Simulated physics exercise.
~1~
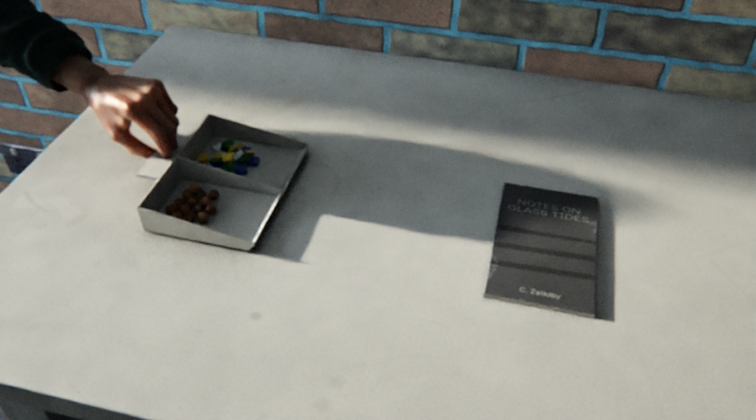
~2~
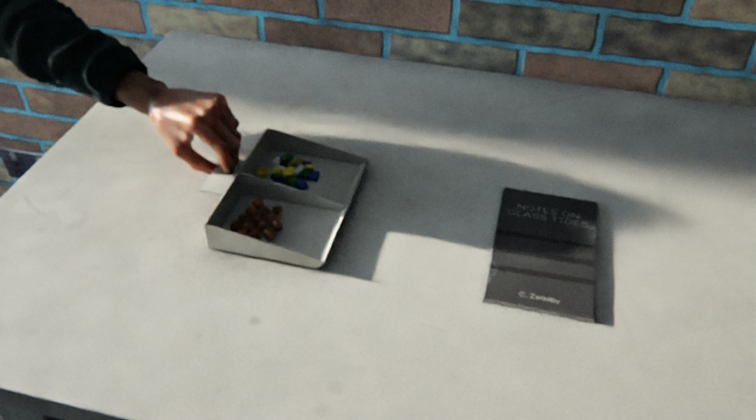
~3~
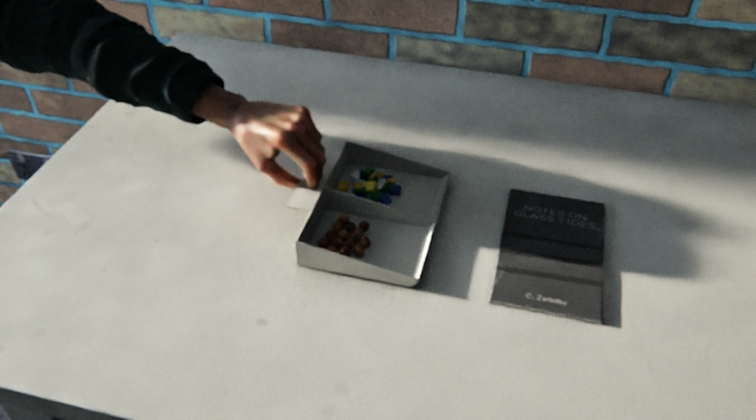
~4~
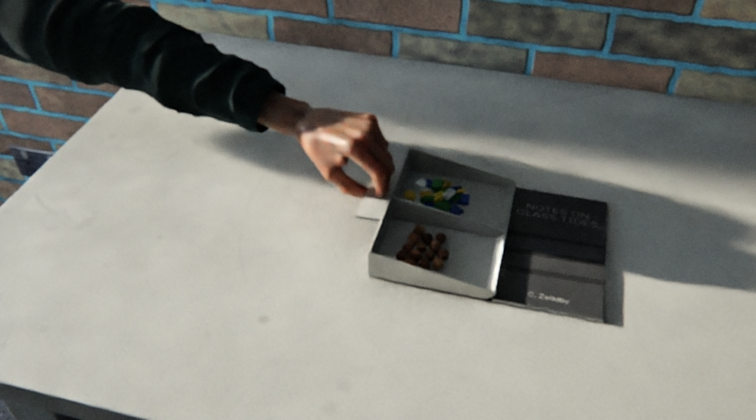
The footage shows a hand sliding a shallow two-part tray, holding brown pieces nearer and blue, green and yellow pieces farther, rightward across a pale table toward a thin dark book. The tray ends against the book, both lots still inside their sections.
